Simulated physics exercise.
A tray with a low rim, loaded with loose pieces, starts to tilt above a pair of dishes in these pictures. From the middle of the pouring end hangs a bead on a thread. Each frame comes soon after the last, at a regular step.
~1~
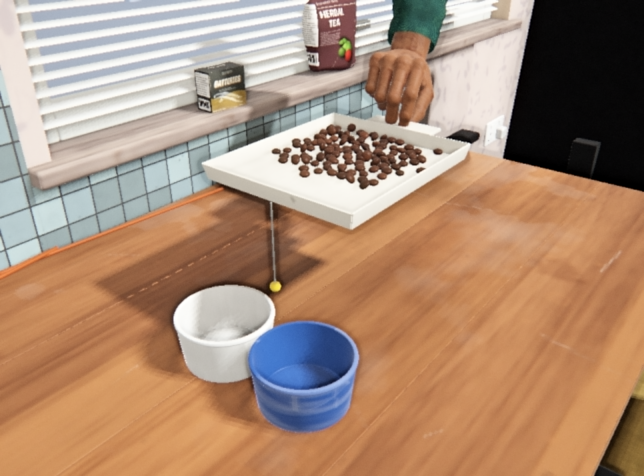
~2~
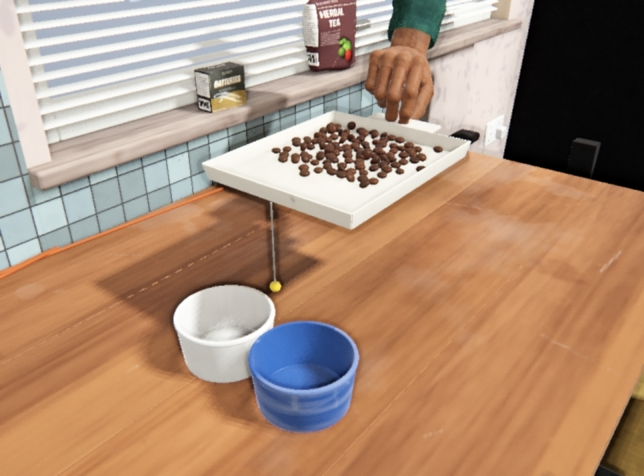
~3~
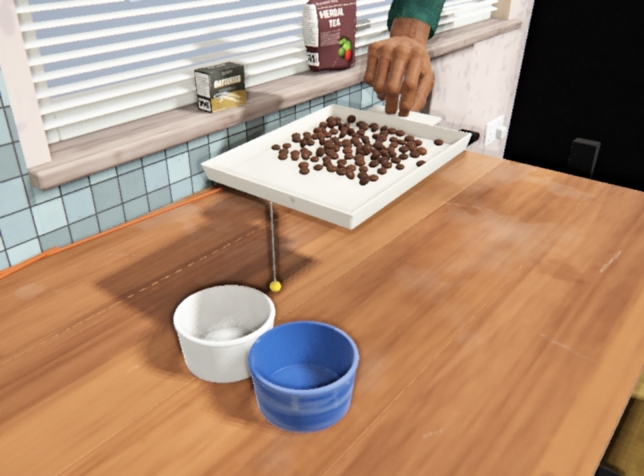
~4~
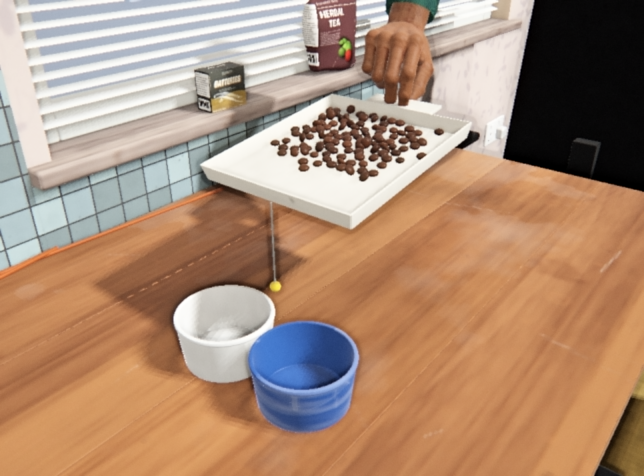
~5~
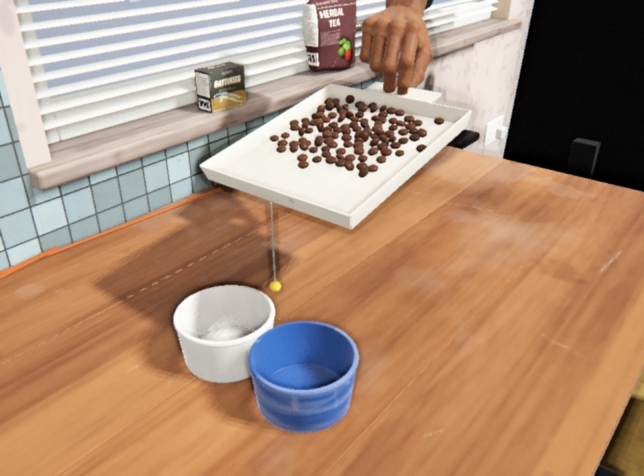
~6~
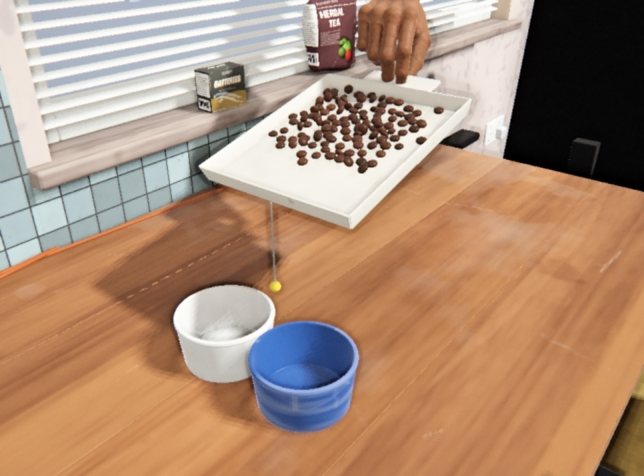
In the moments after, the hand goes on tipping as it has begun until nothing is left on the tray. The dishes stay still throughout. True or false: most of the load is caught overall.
True.
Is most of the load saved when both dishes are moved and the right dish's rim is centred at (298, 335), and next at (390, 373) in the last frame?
At place one the greater share; at place two a lesser share.
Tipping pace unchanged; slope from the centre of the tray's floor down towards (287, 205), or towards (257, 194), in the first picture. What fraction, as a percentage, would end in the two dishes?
Lab note: Try 1 = 90 %, try 2 = 60 %.
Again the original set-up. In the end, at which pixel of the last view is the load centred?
Near (227, 351), more or less.
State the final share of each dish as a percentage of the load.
I'd say the left dish holds some 60 % and the right dish some 20 %.
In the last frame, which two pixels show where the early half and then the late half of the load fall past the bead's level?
Roughly at (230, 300) first, and then at (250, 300).
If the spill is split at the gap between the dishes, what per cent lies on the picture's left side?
I reckon around 80 per cent.
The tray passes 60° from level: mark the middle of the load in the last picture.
Centre estimate: (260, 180).
Shortly afterwards, tray tipped steeply; all but a few on the tray; a little in the air.
Next, tray tipped right over; near half on the tray; only a few in the right dish; near a quarter in the left dish; only a few outside both; near a quarter in the air.
Some moments later, tray tipped past a quarter turn; near a quarter in the right dish; near two thirds in the left dish; a little outside both; only a few in the air.
In the end, tray tipped past a quarter turn; near a quarter in the right dish; near two thirds in the left dish; a little outside both; only a few in the air.
